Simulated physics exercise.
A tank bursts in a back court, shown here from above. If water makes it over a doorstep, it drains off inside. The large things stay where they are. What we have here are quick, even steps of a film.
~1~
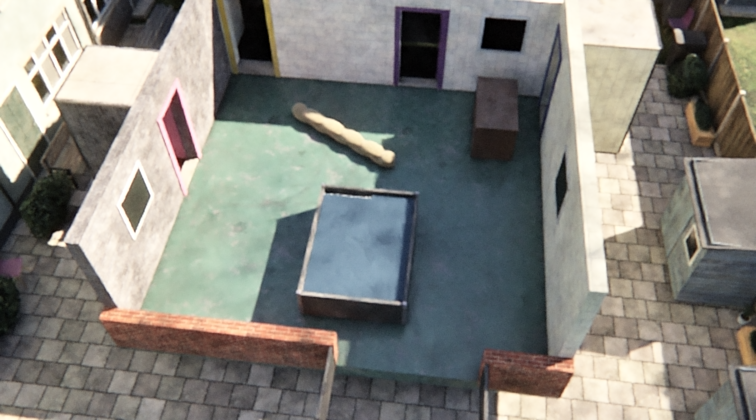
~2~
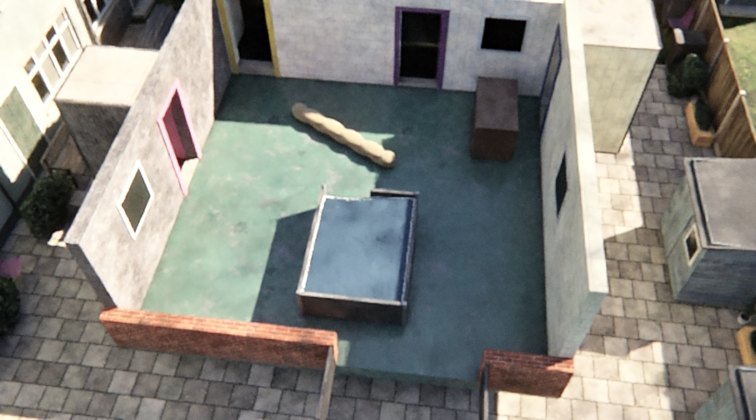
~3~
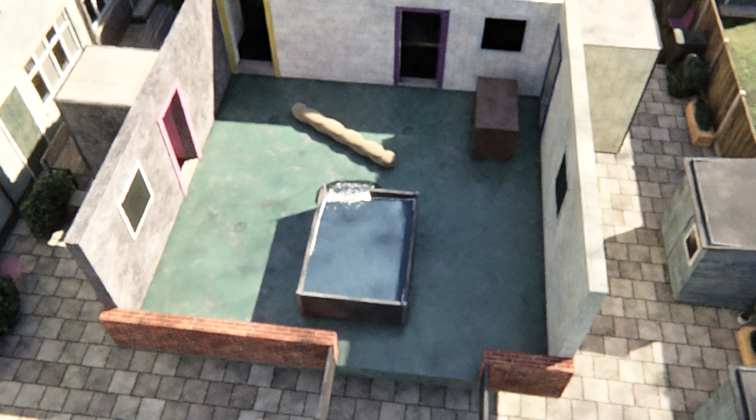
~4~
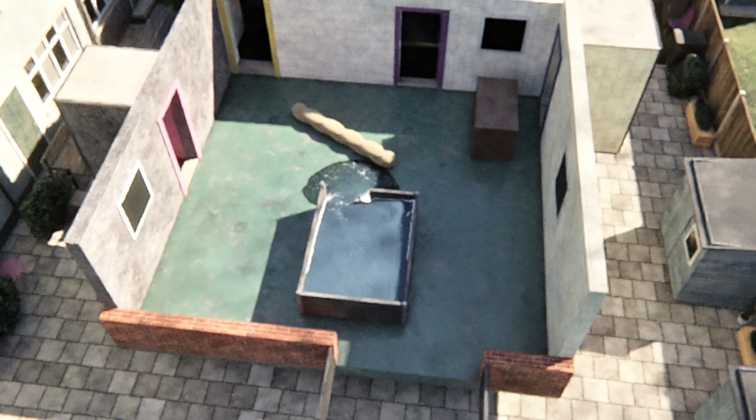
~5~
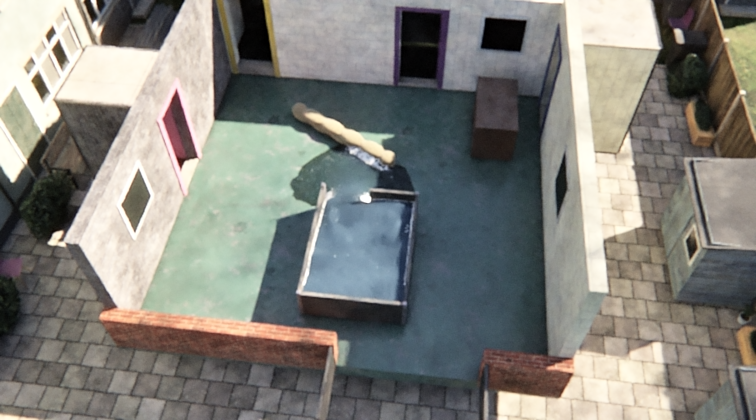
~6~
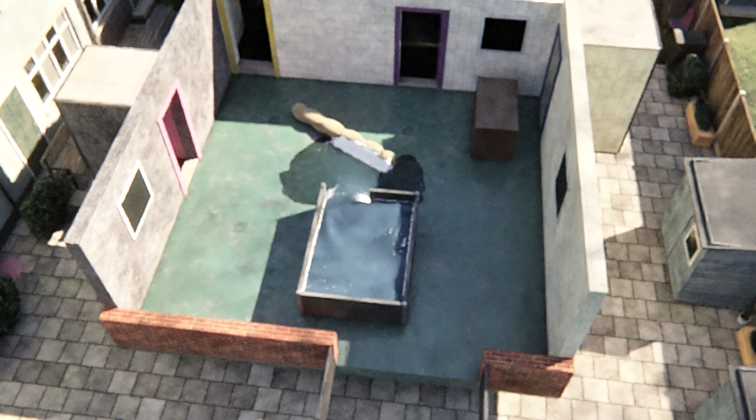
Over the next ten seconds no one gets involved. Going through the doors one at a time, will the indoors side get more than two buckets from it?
One by one: Pink door: Above two buckets; purple door: Two buckets at most; blue door: Two buckets at most; yellow door: Two buckets at most.
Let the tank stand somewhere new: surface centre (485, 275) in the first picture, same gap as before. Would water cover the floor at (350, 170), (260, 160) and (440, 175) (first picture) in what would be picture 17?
Going through them in turn: Waterlogged, still bare and waterlogged.
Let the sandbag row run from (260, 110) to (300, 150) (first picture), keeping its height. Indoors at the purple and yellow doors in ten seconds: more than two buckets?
Lab note - purple door overshoots, yellow door keeps within bounds.
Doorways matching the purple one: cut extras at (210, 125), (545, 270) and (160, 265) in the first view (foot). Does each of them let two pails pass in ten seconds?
Door by door: Ends up above, ends up below, ends up below.
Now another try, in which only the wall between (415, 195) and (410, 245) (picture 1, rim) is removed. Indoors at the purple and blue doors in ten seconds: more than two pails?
Well, the purple one is safe, while the blue one is swamped.
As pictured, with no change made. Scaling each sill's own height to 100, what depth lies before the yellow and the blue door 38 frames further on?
Some 70 percent and then some 10 percent.
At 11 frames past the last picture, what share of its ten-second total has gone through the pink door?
Share at that point: Roughly 0 %.
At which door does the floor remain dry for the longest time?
That is the blue door.
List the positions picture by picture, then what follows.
The tank at (361, 243) is whole and still, in the first frame.
Water pours out on the tank's far side and has run to a hidden place, in the second frame.
Water pours out on the tank's far side and has run to (374, 187), in the third frame.
Water pours out on the tank's far side and has run to (369, 164), in the fourth frame.
Water pours out on the tank's far side and has run to (341, 147), in the fifth frame.
Water pours out on the tank's far side and has run to (329, 138), in the sixth frame.
A moment on, water covers 15 % of the floor; the pink door not reached, the purple door not reached, the blue door not reached, the yellow door not reached.
Next, water covers 30 % of the floor; the pink door not reached, the purple door not reached, the blue door not reached, the yellow door wet at the sill, nothing in.
Then, water covers 35 % of the floor; the pink door wet at the sill, nothing in, the purple door not reached, the blue door not reached, the yellow door under two buckets in.
Later, water covers 70 % of the floor; the pink door over two buckets in, the purple door under two buckets in, the blue door wet at the sill, nothing in, the yellow door under two buckets in.
In the end, water covers 90 % of the floor; the pink door over two buckets in, the purple door under two buckets in, the blue door wet at the sill, nothing in, the yellow door under two buckets in.
